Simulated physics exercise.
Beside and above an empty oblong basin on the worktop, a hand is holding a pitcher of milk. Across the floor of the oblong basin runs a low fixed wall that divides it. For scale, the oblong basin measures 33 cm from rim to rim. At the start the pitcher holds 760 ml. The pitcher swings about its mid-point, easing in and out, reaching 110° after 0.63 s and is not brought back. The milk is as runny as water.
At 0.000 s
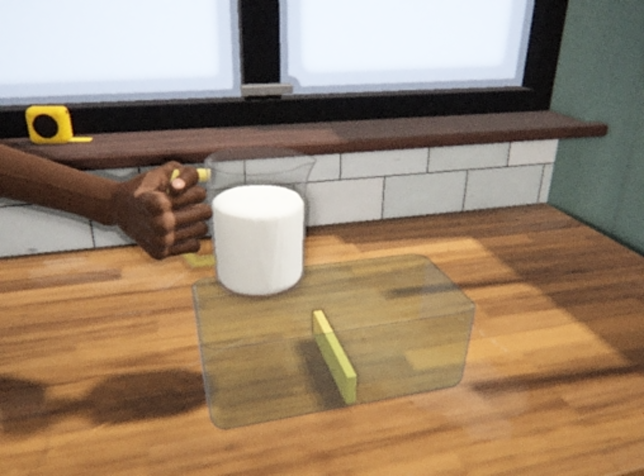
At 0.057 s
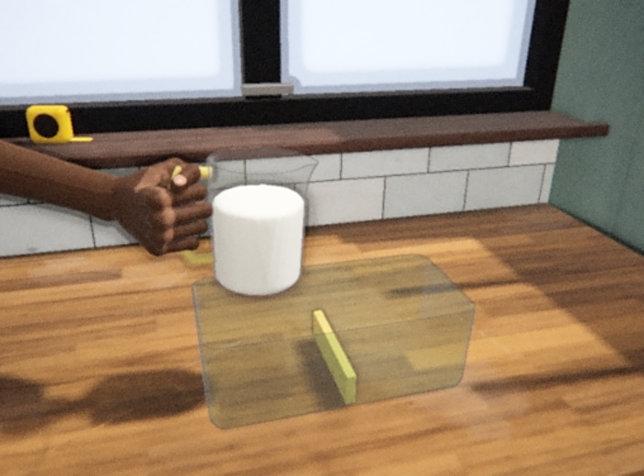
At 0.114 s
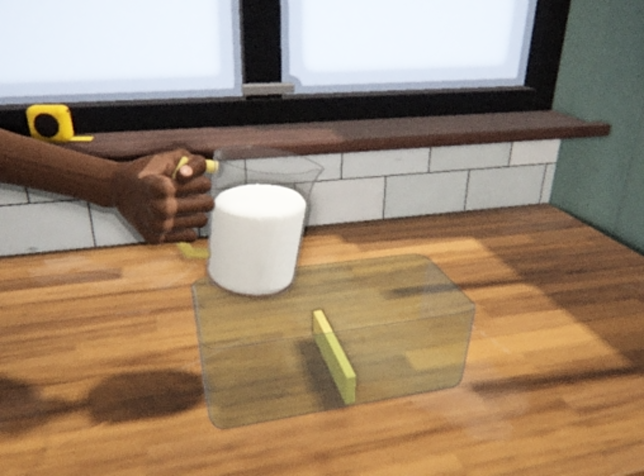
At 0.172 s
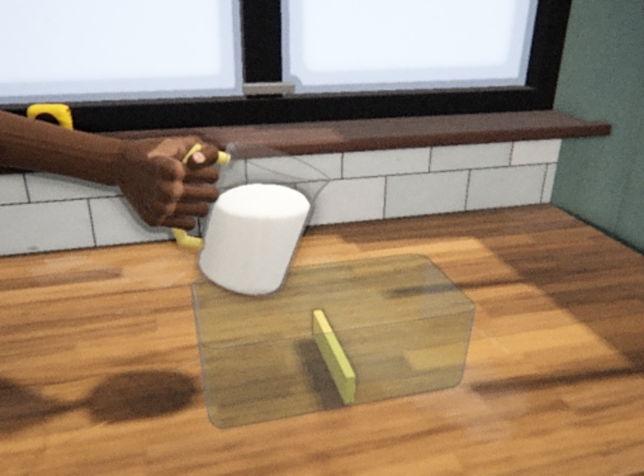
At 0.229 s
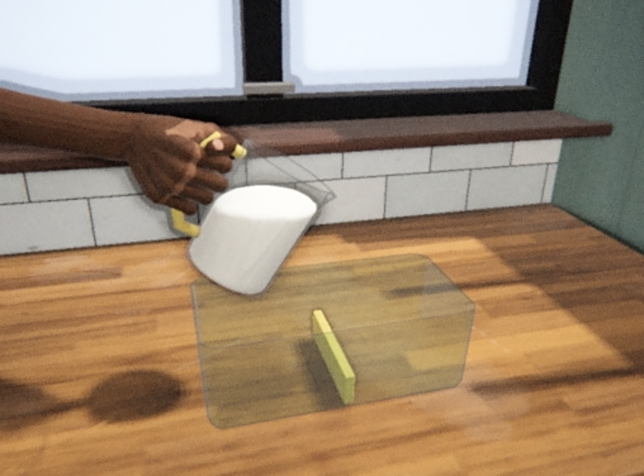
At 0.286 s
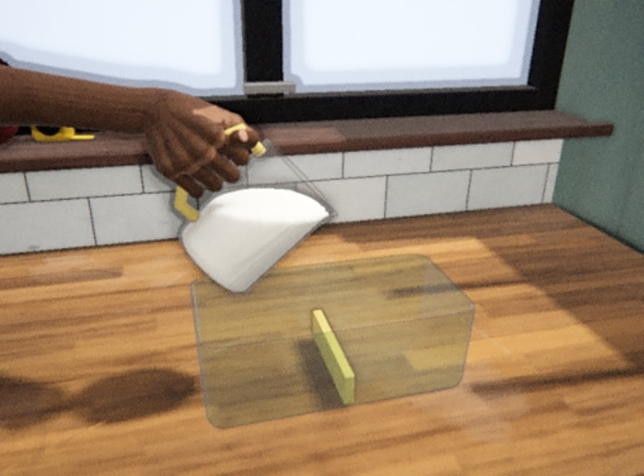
On a wooden worktop below a window, a hand held a clear pitcher of milk above an empty oblong basin, then tilted it steadily to the right until the milk reached the pitcher's lip.
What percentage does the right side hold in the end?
About 93 per cent.
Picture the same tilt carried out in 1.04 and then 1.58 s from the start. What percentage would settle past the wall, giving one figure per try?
About 95 %, then about 95 %.
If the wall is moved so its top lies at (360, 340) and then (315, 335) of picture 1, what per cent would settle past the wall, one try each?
Result: 55 per cent, then 95 per cent.
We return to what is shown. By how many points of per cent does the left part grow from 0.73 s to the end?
About 2 per cent.
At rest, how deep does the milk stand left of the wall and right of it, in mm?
Depths: Left near 2 mm, right near 30 mm.
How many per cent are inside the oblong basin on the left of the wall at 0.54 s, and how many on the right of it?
Roughly 0 sits left and 20 sits right.
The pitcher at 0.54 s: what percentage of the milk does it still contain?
Close to 62 percent of the liquid remains at that time.
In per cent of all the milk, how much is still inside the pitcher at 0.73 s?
16 per cent or thereabouts.
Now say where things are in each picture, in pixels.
In the first picture, tilt 0°; pouring edge (316, 158); surface from (212, 203) to (301, 195); the oblong basin's rim runs from (197, 314) to (449, 280); the wall's top is at (333, 342).
In the second picture, tilt 2°; pouring edge (318, 160); surface from (212, 202) to (300, 195).
In the third picture, tilt 9°; pouring edge (323, 166); surface from (213, 202) to (303, 196).
In the fourth picture, tilt 19°; pouring edge (331, 178); surface from (214, 204) to (307, 196).
In the fifth picture, tilt 32°; pouring edge (336, 194); surface from (205, 219) to (314, 199).
In the sixth picture, tilt 47°; pouring edge (338, 213); surface from (190, 223) to (326, 206).
Then, 0.54 s in, the tilt is 104° and 63 per cent is still to pour, 0 is left of the wall and 19 right of it.
Then, 0.73 s in, the tilt is 110° and 16 per cent is still to pour, 2 is left of the wall and 71 right of it.
Then, 0.92 s in, the tilt is 110° and 2 per cent is still to pour, 4 is left of the wall and 88 right of it.
Then, 1.13 s in, the tilt is 110° and 0 per cent is still to pour, 4 is left of the wall and 93 right of it.
Finally, 4 per cent lies left of the wall, 93 right of it and 3 outside.
